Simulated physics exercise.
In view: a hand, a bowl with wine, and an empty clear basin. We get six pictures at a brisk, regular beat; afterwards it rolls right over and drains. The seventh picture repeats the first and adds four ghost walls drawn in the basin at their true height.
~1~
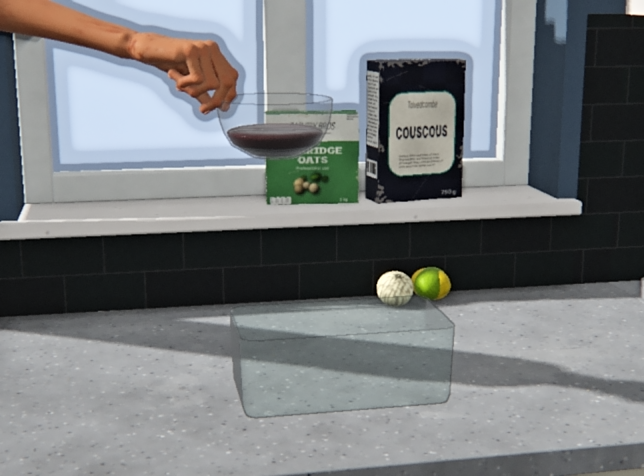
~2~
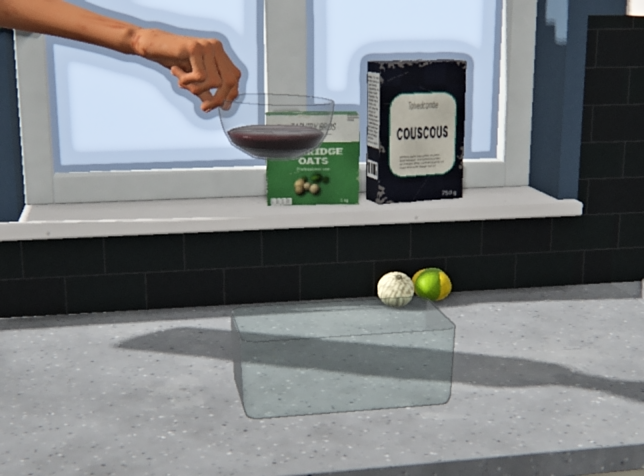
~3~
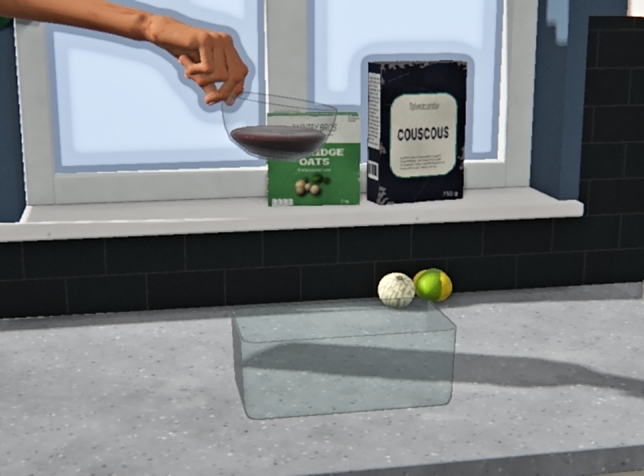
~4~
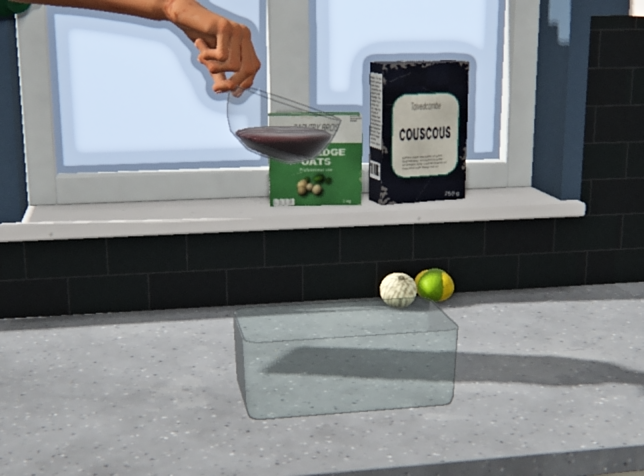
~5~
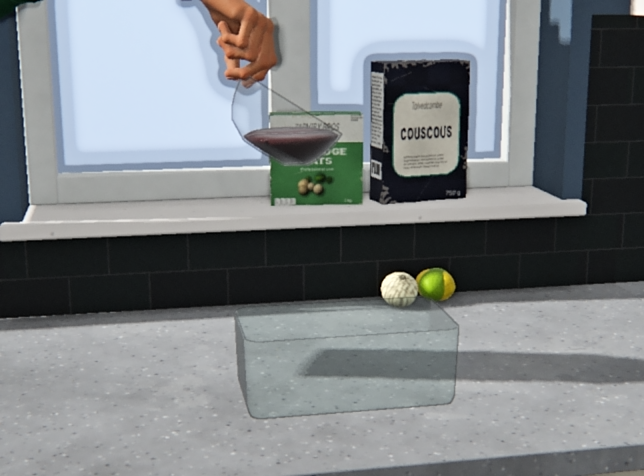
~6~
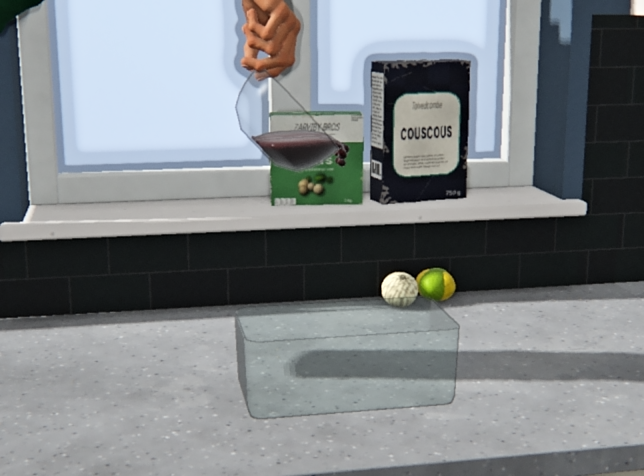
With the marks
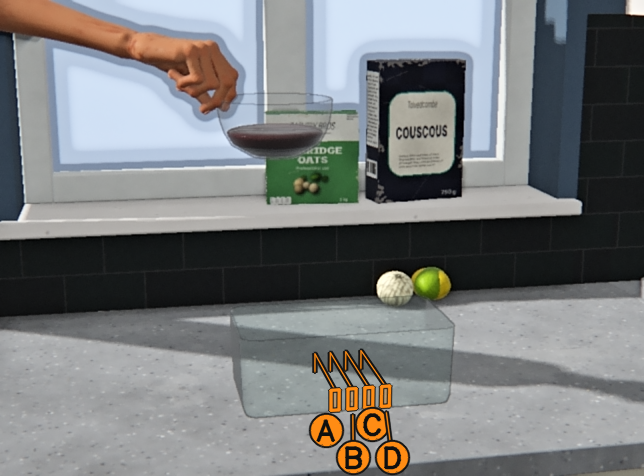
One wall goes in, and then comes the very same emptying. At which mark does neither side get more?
Place D does it best.
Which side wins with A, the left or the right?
The right side.
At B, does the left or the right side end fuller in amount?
The right one.
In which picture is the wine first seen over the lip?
In picture 6.
In orange, A at (335, 416); B at (352, 414); C at (369, 413); D at (386, 412).
With A, about 8 % ends left of the wall and 88 % right of it; 4 % is lost outside.
With B, about 12 % ends left of the wall and 85 % right of it; 3 % is lost outside.
With C, about 25 % ends left of the wall and 71 % right of it; 4 % is lost outside.
With D, about 50 % ends left of the wall and 47 % right of it; 3 % is lost outside.
